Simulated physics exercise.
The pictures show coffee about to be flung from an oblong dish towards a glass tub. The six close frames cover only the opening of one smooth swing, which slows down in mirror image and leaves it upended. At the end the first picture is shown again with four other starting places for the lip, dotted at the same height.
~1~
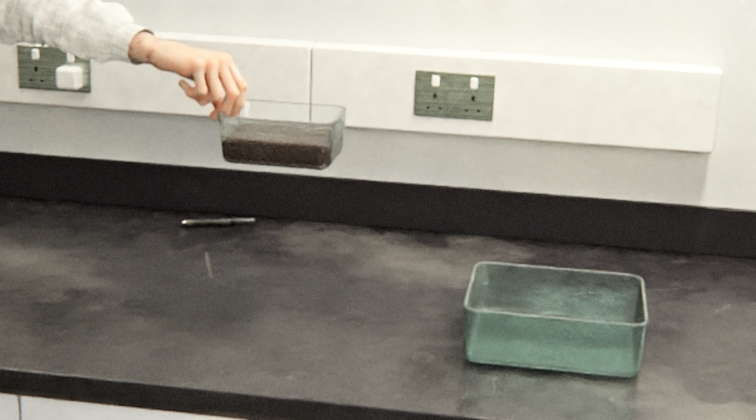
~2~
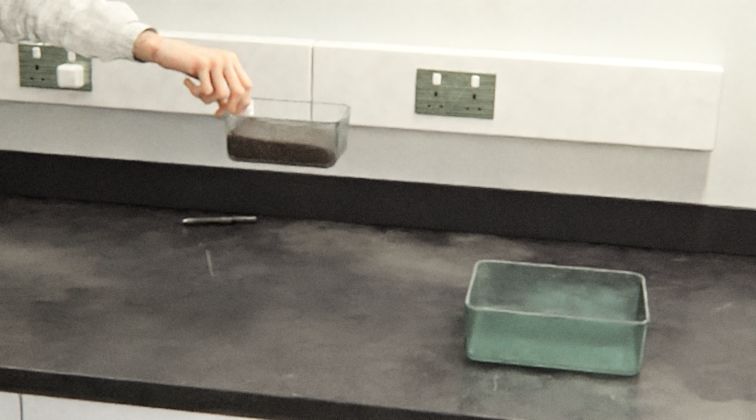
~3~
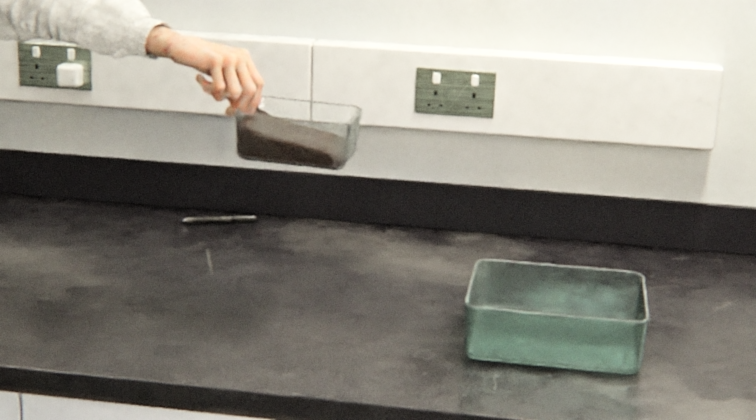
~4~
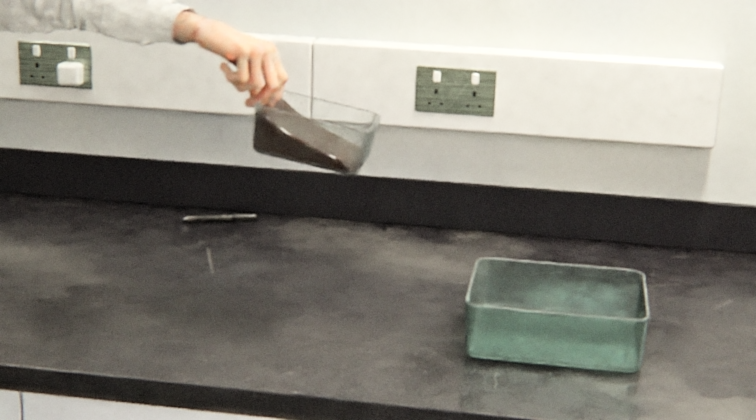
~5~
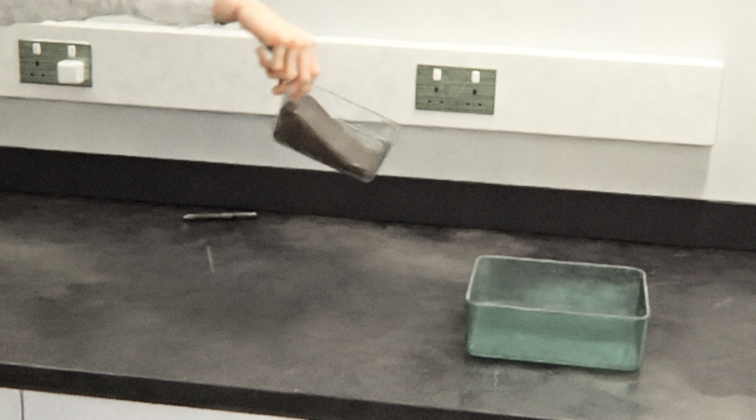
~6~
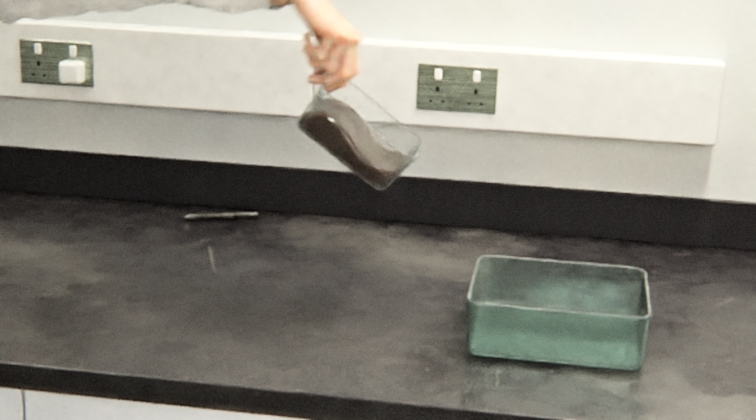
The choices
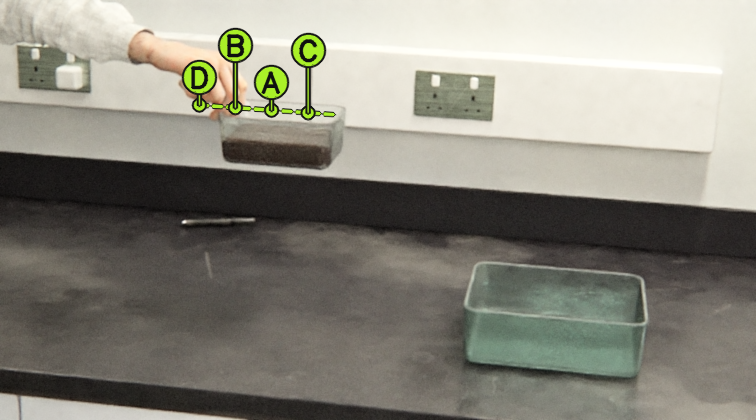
Glass dish of dark brown contents moving right and tilting steadily in a hand above a dark worktop with a greenish tub.
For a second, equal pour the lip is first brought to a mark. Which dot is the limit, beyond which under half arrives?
A.
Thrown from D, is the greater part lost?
Yes, that goes wrong.
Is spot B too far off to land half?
Yes, that goes wrong.
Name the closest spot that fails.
Here it is spot B.
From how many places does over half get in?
Two of the four.
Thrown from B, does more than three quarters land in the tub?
No, it does not.
In lime, A at (271, 110); B at (235, 107); C at (308, 112); D at (199, 105).
For spot A, about 65 % lands in the tub, 22 % falls short and 13 % goes beside or beyond.
For spot B, about 33 % lands in the tub, 56 % falls short and 10 % goes beside or beyond.
For spot C, about 70 % lands in the tub, 15 % falls short and 15 % goes beside or beyond.
For spot D, about 3 % lands in the tub, 93 % falls short and 4 % goes beside or beyond.
